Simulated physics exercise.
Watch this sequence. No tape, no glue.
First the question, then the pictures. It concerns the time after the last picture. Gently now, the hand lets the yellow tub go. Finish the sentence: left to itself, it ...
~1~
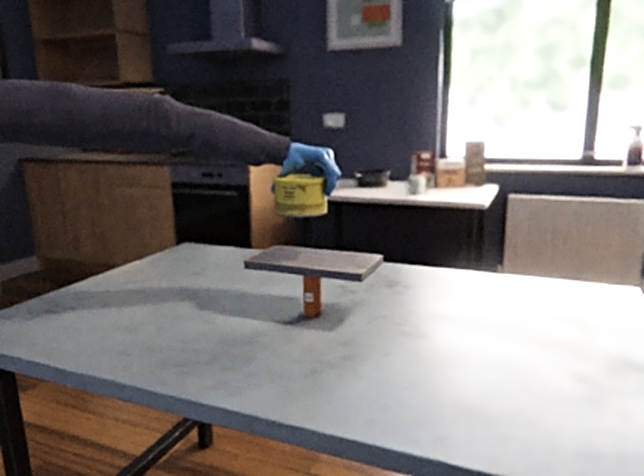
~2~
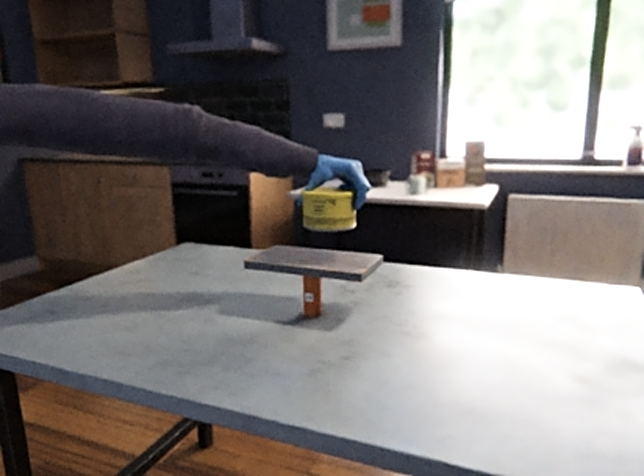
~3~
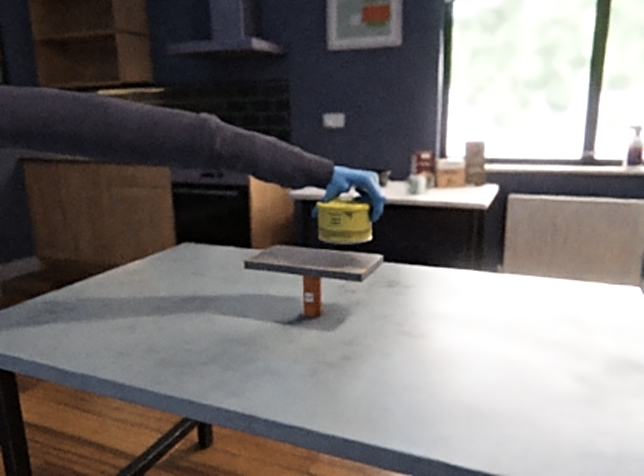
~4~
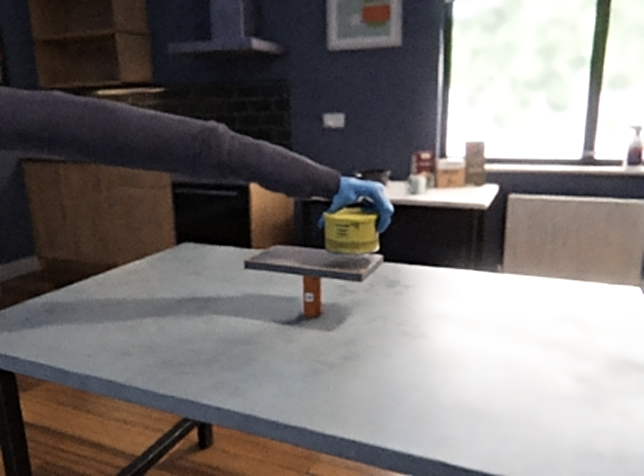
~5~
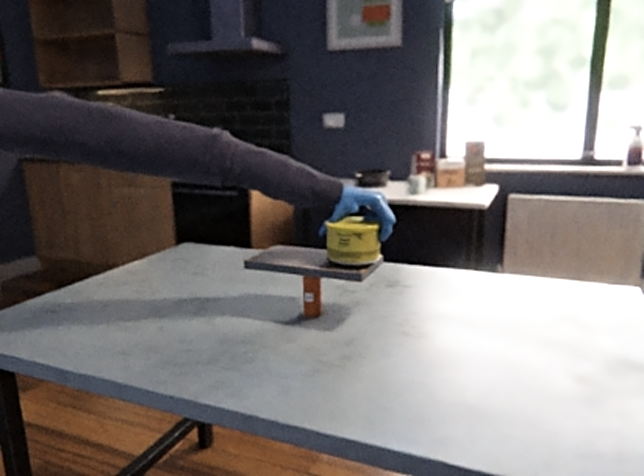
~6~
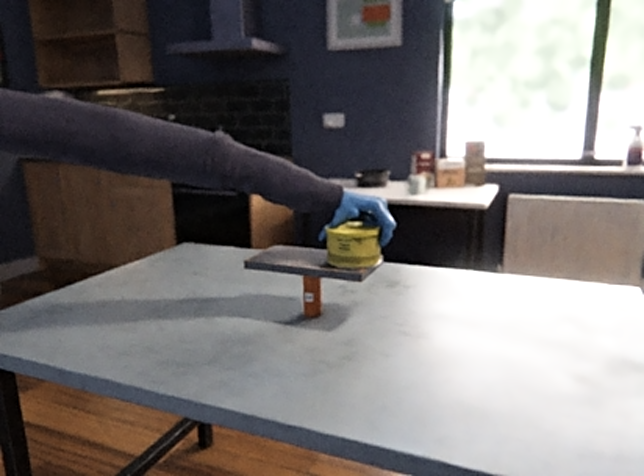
... drops.
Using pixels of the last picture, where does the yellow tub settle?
End position: Approximately (386, 301).
Then, 0.60 s after the last picture, yellow tub now fallen; grey board tipped 54° from how it was; orange shaker tipped 16° from how it was.
Then, 0.80 s after the last picture, grey board now fallen; orange shaker on its side.
By the end, fallen, orange shaker, yellow tub and grey board. Seen from the same camera at the end, yellow tub near (386, 301). The stack comes apart.
